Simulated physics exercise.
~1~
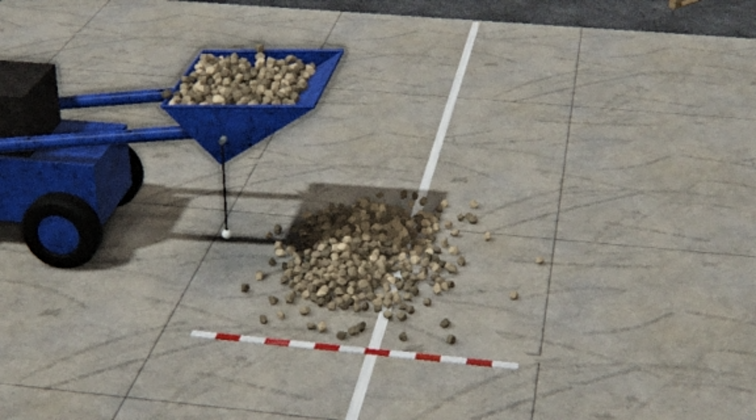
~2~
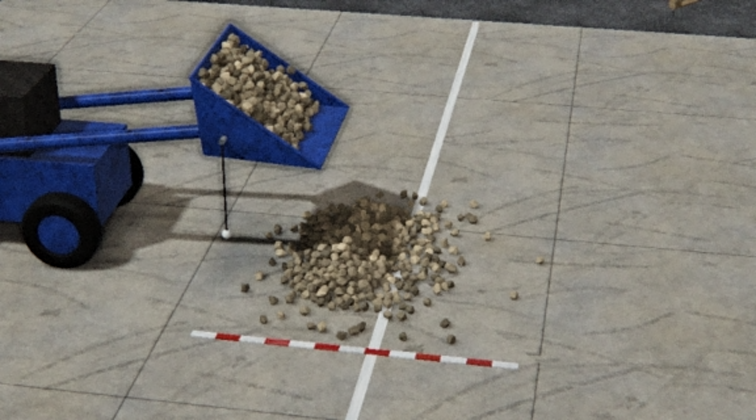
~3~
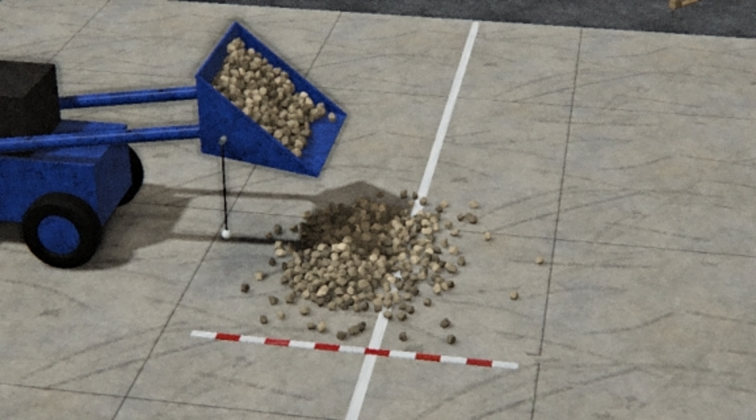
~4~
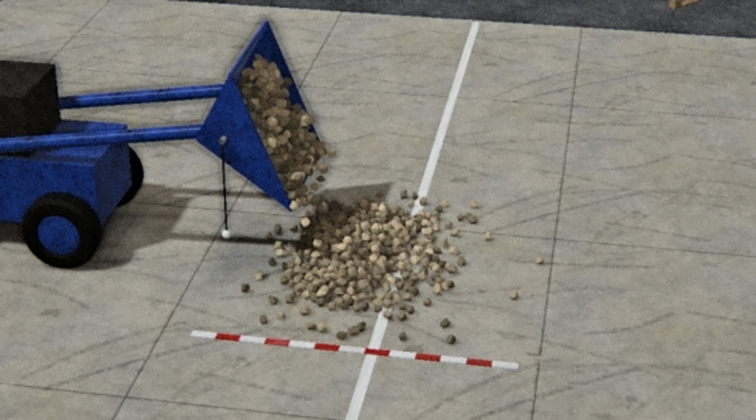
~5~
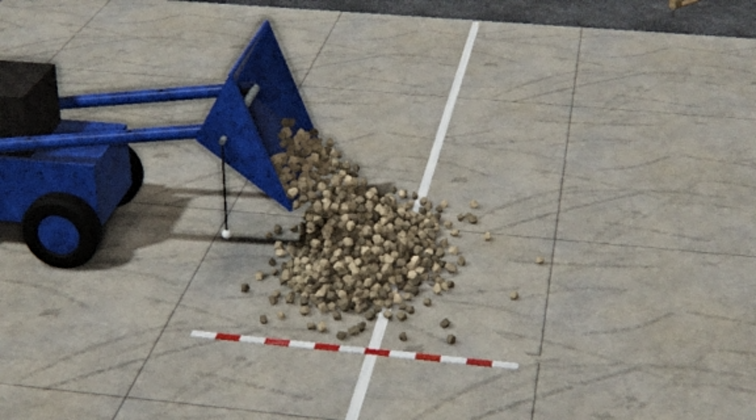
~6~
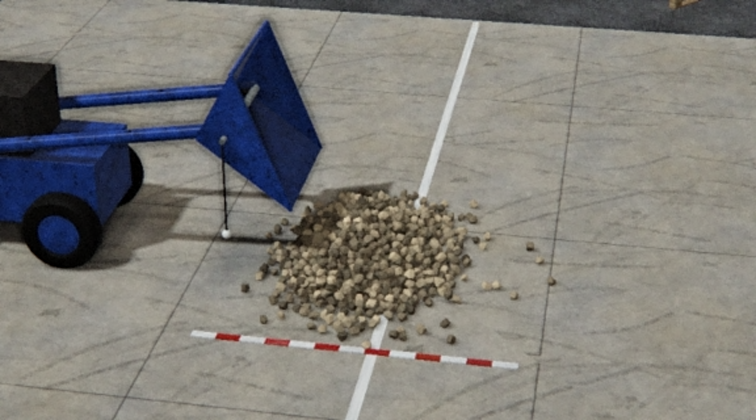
At the start, a small blue loader at the left holds a bucket heaped with tan and grey stones above a loose pile of similar stones lying across a white painted line. The bucket tilts forward toward the right, pauses with its load still inside, then tips further. Stones slide over the lower edge and pour onto the near side of the pile. The stream empties the bucket, and the stones spread down and to the right. At the end, the steeply tipped bucket hangs empty over a broader pile, most of it left of the line, with more stones now past it.
